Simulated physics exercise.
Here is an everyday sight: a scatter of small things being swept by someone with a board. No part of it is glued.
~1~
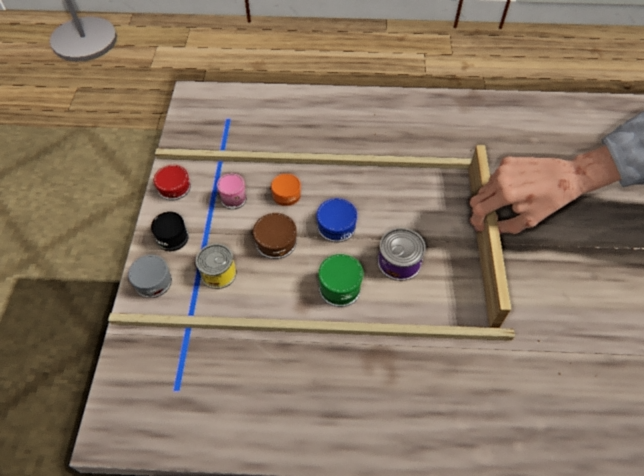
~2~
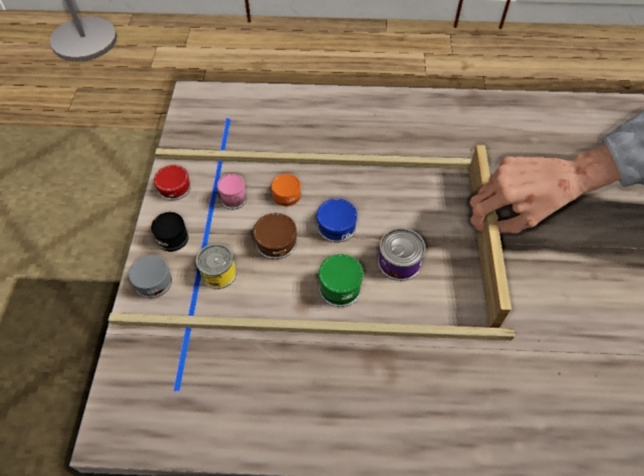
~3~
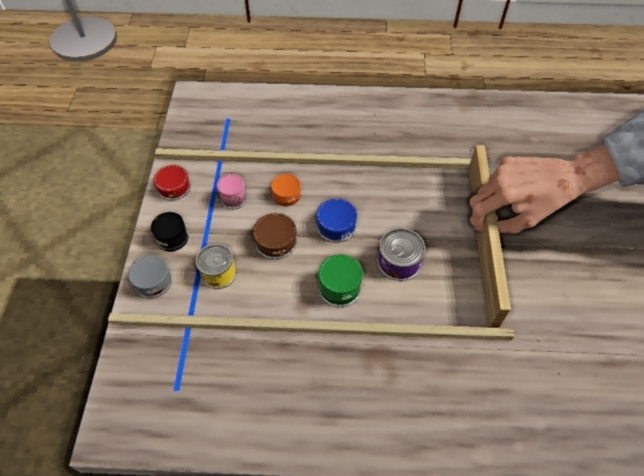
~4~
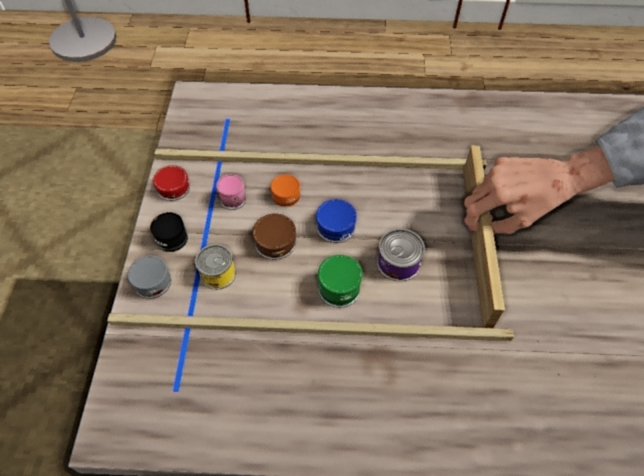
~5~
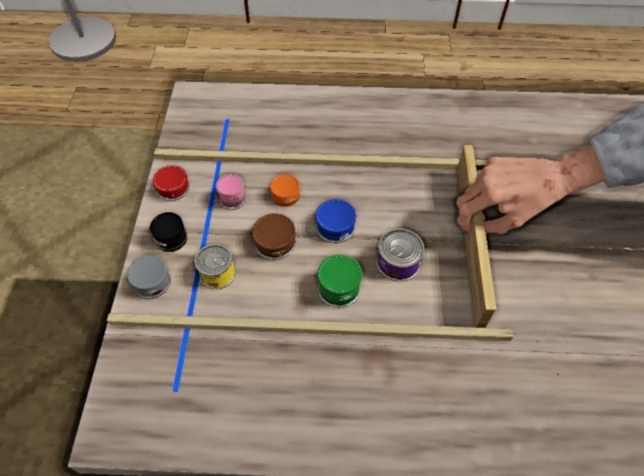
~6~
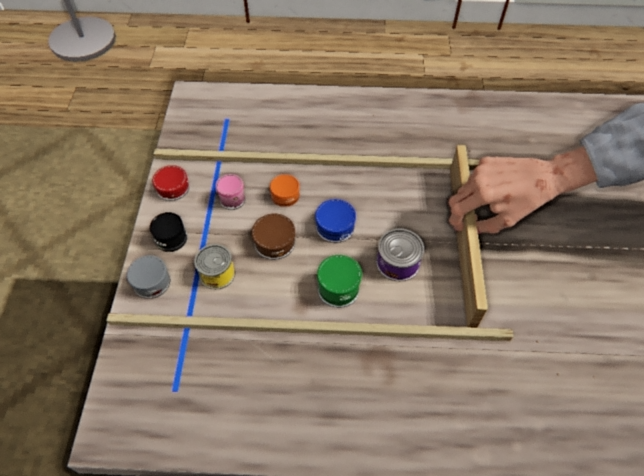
In this clip, small colored tins and tubs sit scattered between two wooden rails on a table crossed by blue tape, while a hand holds a board still at the right, then slides it slightly left without touching them.
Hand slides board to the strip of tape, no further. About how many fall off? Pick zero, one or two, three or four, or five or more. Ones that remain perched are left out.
One or two fall off.
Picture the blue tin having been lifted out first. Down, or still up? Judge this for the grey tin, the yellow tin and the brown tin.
Grey tin: Over the edge; yellow tin: Still there; brown tin: Still there.
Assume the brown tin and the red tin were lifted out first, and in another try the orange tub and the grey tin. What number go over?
Tally per try: 1 / 1.
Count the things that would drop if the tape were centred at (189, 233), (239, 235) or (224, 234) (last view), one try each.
So, one try after another, the floor gets 3, then 0, then 0.
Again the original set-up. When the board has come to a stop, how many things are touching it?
The answer is 4.
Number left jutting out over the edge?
Overhanging: 2.
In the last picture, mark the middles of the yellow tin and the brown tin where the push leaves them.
Final centres, in order: Near (142, 264), near (148, 226).
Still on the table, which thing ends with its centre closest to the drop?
The answer: The red tin.
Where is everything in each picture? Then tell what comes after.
Red tin (173, 183); grey tin (151, 277); black tub (170, 232); board (487, 231); tape (207, 233), in the first picture.
Grey tin (151, 277); orange tub (286, 190), in the second picture.
Black tub (170, 232); green tin (340, 281), in the third picture.
Red tin (172, 183); board (481, 231), in the fourth picture.
Grey tin (149, 277); yellow tin (216, 267), in the fifth picture.
Red tin (171, 183); grey tin (149, 277); black tub (169, 232); board (466, 231); tape (205, 233), in the sixth picture.
Soon after, none off yet; red tin at rest near (171, 183); grey tin at rest near (149, 277); black tub at rest near (169, 232).
By the end, the number that fall off is one or two; fallen, black tub and grey tin.
